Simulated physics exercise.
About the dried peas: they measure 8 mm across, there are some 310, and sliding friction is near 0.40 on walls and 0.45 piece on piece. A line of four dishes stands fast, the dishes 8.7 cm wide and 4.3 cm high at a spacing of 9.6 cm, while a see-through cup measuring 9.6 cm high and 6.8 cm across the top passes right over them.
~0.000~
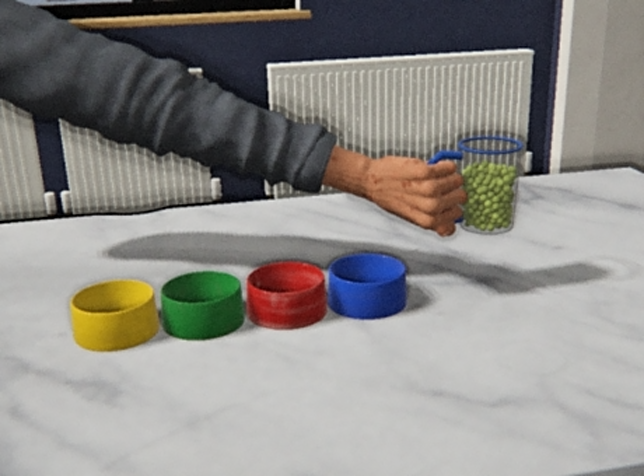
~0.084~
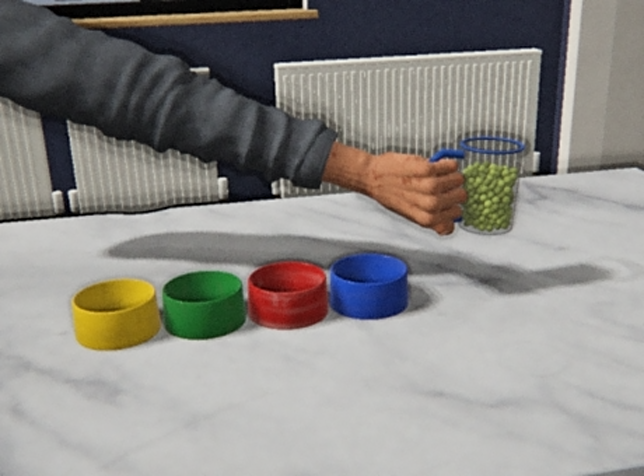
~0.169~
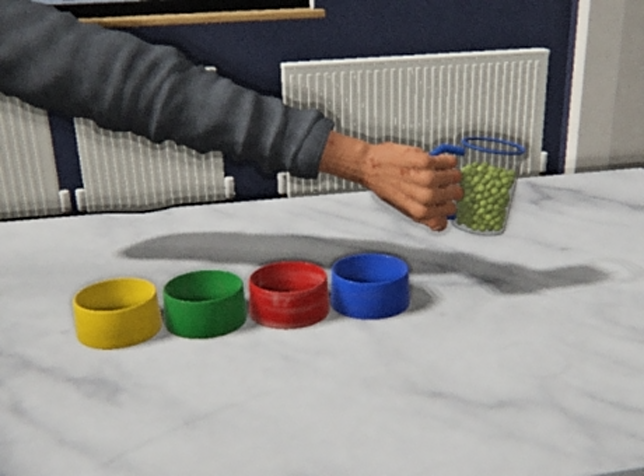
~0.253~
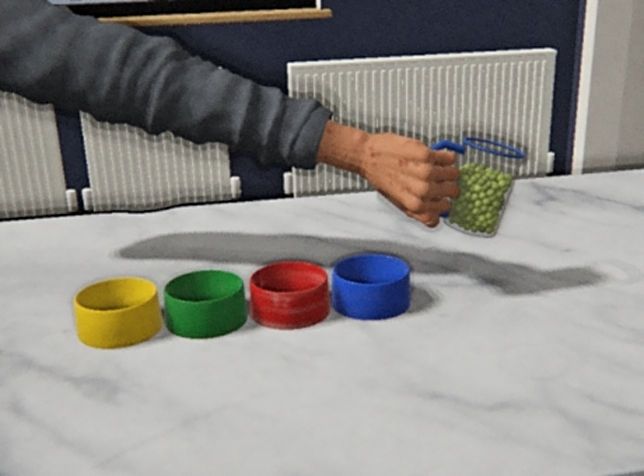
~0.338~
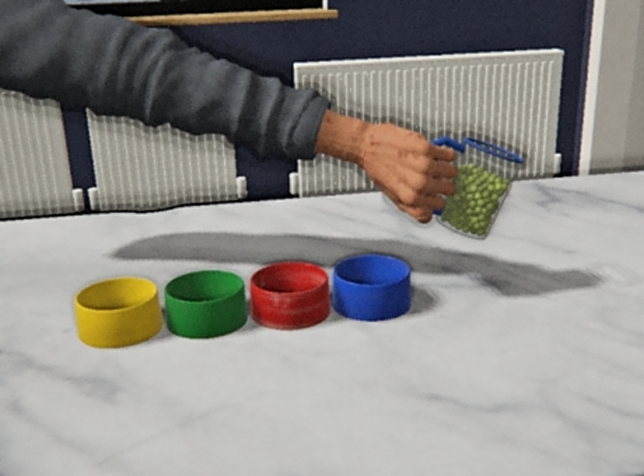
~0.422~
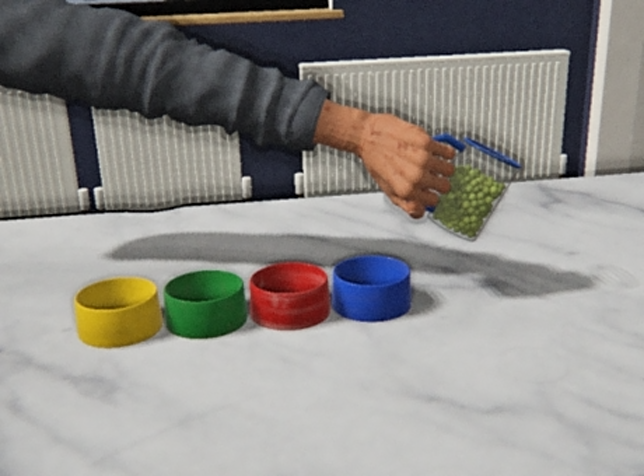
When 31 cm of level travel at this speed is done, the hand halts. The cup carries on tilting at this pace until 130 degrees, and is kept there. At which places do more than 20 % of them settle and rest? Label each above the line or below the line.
Red: Below the line; blue: Below the line; green: Below the line; yellow: Below the line; counter: Above the line.
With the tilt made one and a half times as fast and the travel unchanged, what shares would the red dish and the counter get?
Then the red dish would get 0 and the counter 100.
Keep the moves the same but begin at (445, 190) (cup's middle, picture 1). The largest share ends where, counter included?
Result - top receiver is blue.
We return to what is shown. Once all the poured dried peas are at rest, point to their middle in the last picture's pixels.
Roughly pixel (462, 292).
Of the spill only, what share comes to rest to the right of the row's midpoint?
Estimated share comes to about 100 per cent.
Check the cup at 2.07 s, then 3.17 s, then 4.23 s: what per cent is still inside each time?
Approx. 0 / 0 / 0 percent.
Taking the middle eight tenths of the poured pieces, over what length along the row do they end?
Spread: Around 11 cm.
After 2.07 s, tilt 130 degrees; cup holds 0 %.
After 3.17 s, tilt 130 degrees; cup holds 0 %.
Then, at 4.23 s, tilt 130 degrees; cup holds 0 %.
In the end, at 4.5 s, red 0 %, blue 0 %, green 0 %, yellow 0 %, counter 100 %.
